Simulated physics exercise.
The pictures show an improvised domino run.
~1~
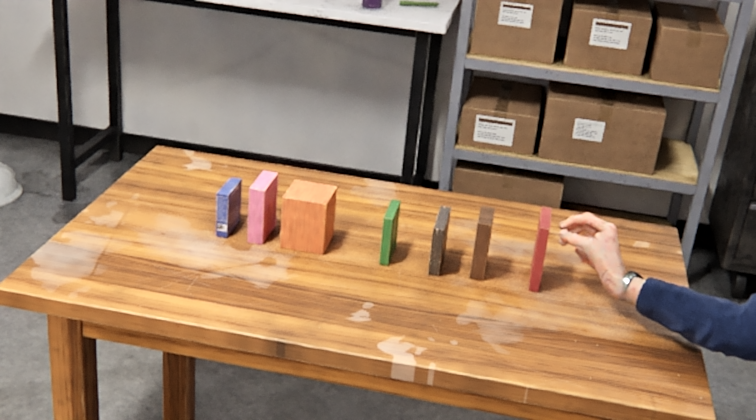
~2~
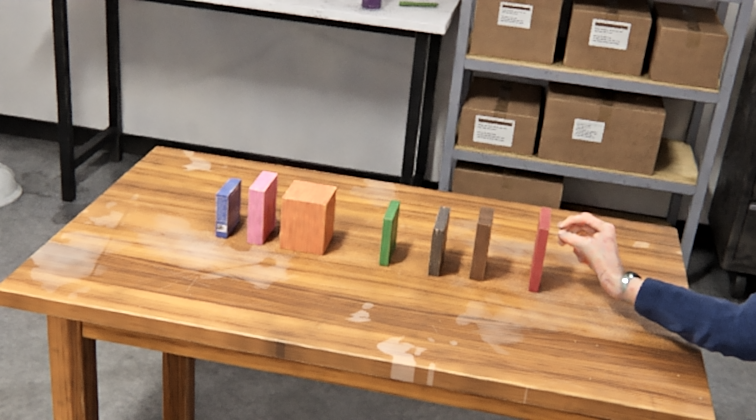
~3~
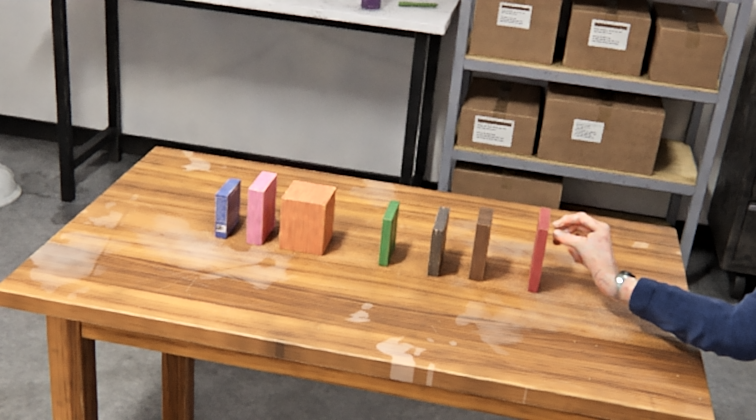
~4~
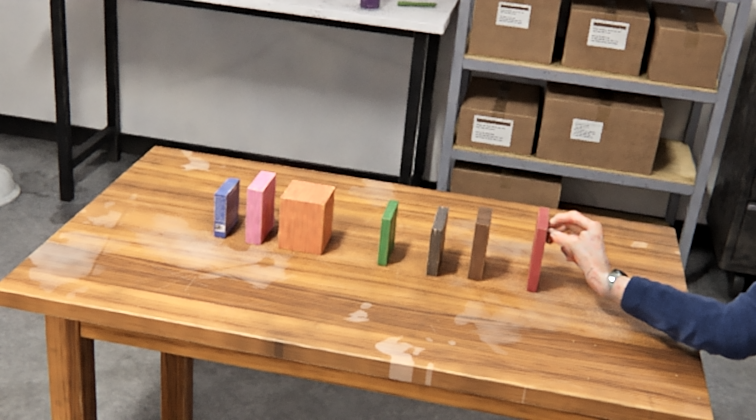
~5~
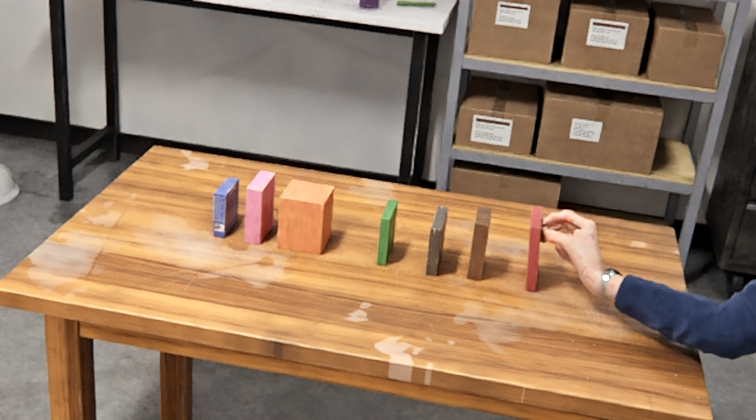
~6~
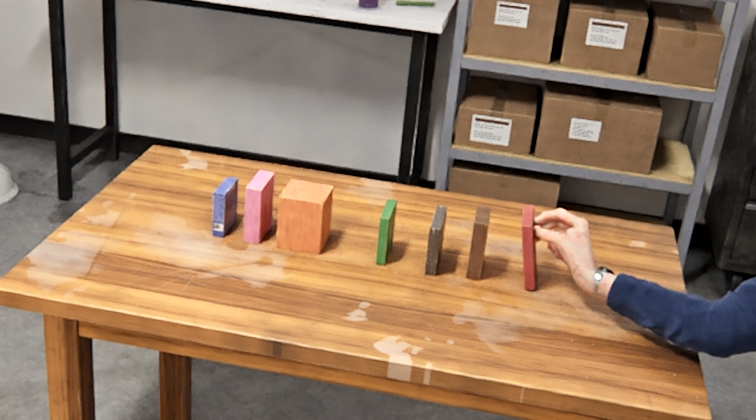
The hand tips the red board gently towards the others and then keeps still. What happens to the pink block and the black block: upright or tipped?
The pink block is still upright, the black block falls over.
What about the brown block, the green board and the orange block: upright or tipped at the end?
The brown block falls over; the green board tips over; the orange block stays upright.
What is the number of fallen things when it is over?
In all, 4.
Then, 0.30 s after the last picture, red board 62° over; brown block tipped 30° from how it was.
Then, 0.50 s after the last picture, red board 77° over; black block tipped 74° from how it was near (408, 247); brown block tipped 70° from how it was; green board tipped 31° from how it was.
Then, 0.60 s after the last picture, red board 77° over; black block on its side near (405, 252); brown block tipped 69° from how it was; green board on its side.
Then, 2.20 s after the last picture, red board 79° over; black block on its side near (402, 253); brown block tipped 70° from how it was; green board on its side.
At rest, tipped over on the table, black block, brown block and green board; the other 2 in place. Seen from the same camera at the end, pink block near (259, 207), black block near (402, 253).
